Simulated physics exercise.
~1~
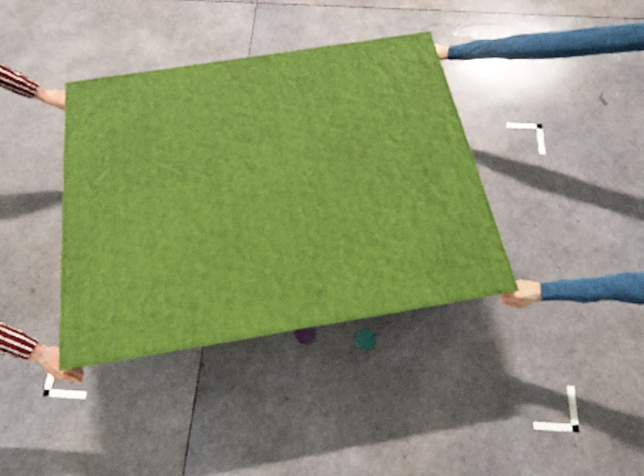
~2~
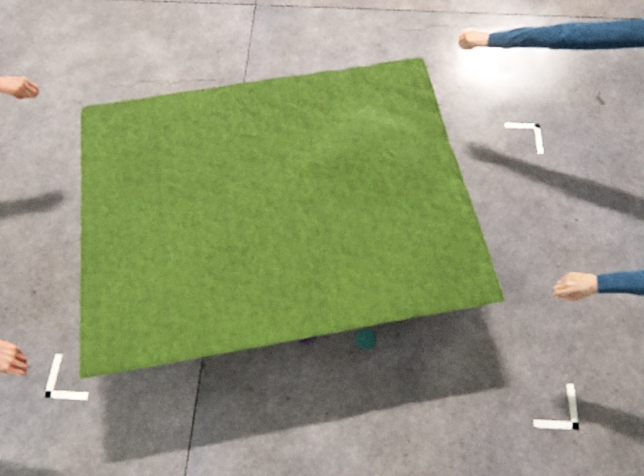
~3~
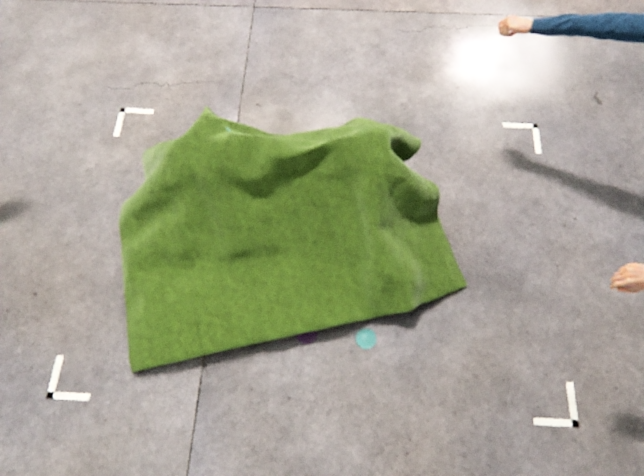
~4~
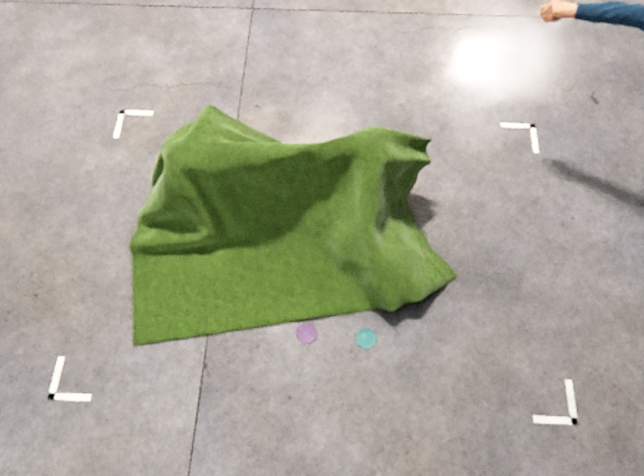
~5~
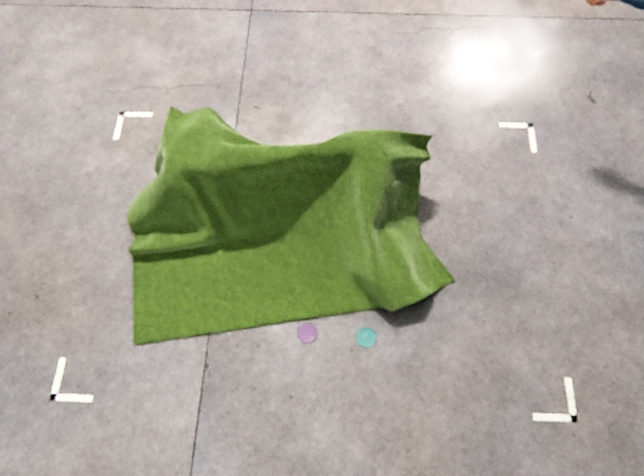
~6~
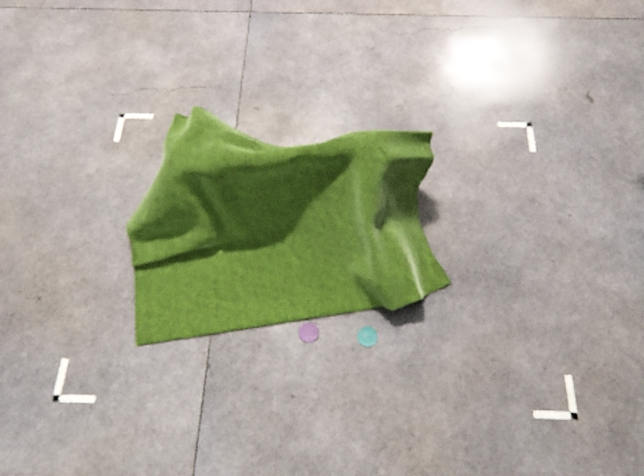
On a concrete floor, hands releasing a green blanket that drops and settles rumpled over hidden shapes, two small discs left uncovered.
